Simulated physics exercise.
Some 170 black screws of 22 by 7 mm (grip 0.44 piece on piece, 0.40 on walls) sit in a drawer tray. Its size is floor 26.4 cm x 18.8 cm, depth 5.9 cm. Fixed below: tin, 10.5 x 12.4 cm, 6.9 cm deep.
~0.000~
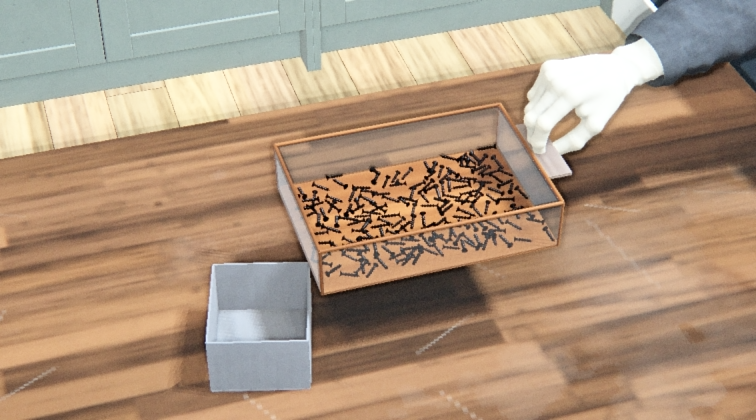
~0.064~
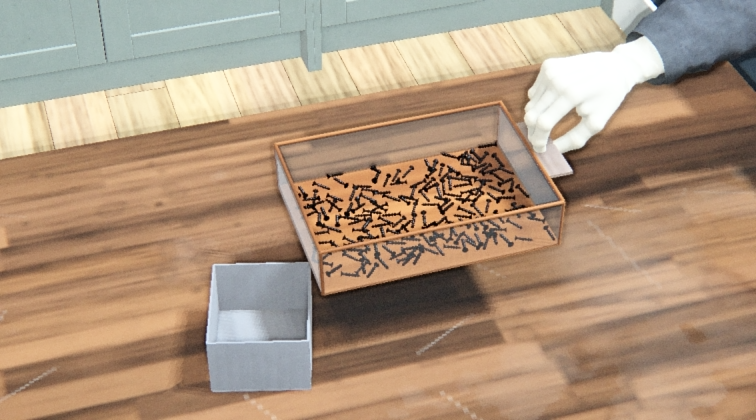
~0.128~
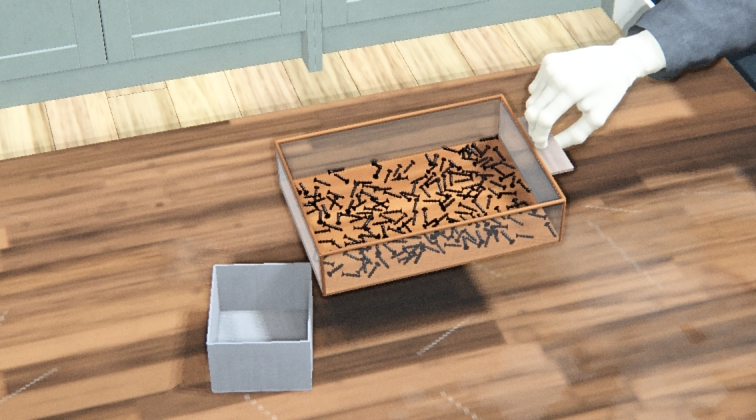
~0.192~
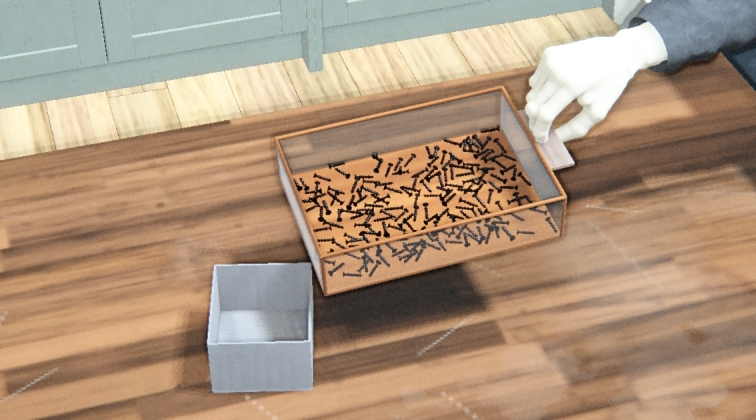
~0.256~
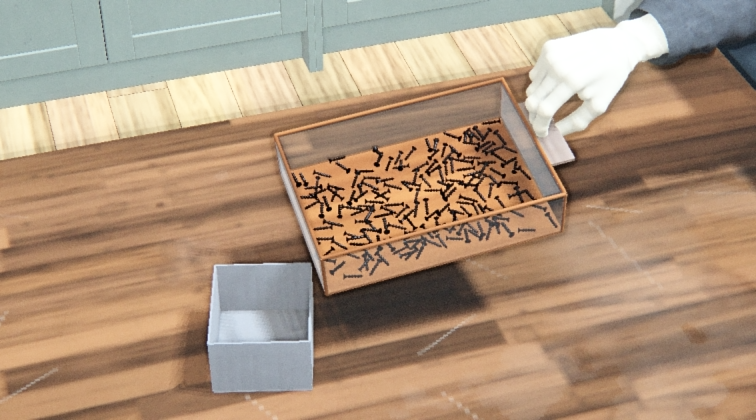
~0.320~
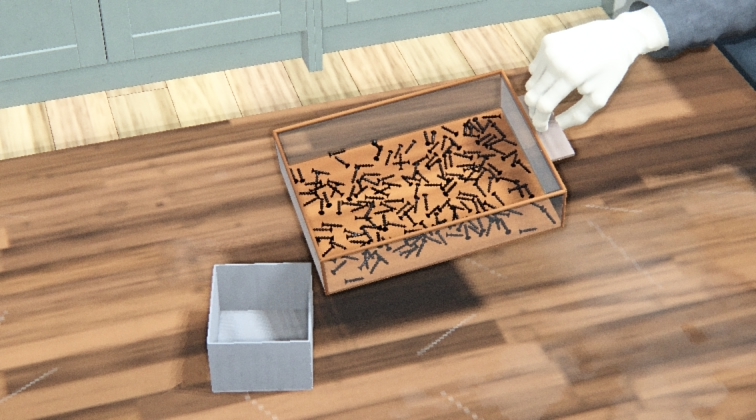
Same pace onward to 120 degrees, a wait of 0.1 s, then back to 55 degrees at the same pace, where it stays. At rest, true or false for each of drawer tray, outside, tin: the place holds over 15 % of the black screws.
Drawer tray: False, outside everything: True, tin: False.
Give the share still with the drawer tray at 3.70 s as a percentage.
Still roughly 0 percent of it.
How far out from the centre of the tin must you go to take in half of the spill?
Around 10 cm from the centre.
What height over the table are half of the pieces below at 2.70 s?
2 cm, give or take.
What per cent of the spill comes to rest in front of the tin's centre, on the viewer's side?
Share: Around 90 %.
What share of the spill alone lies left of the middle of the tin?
I'd put it near 0 per cent of the spill.
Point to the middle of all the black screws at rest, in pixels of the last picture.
I'd point at roughly (344, 360).
Then, at 1.62 s, tilt 69 degrees; drawer tray 100 %; middle of all pieces near (396, 210).
After 2.70 s, tilt 117 degrees; drawer tray 35 %, outside 55 %, in the air 10 %; middle of all pieces near (345, 311).
After 3.70 s, tilt 88 degrees; outside 100 %; middle of all pieces near (346, 359).
After 4.65 s, tilt 55 degrees; outside 100 %; middle of all pieces near (346, 359).
At rest (4.9 s), drawer tray 0 %, outside 100 %, tin 0 %.
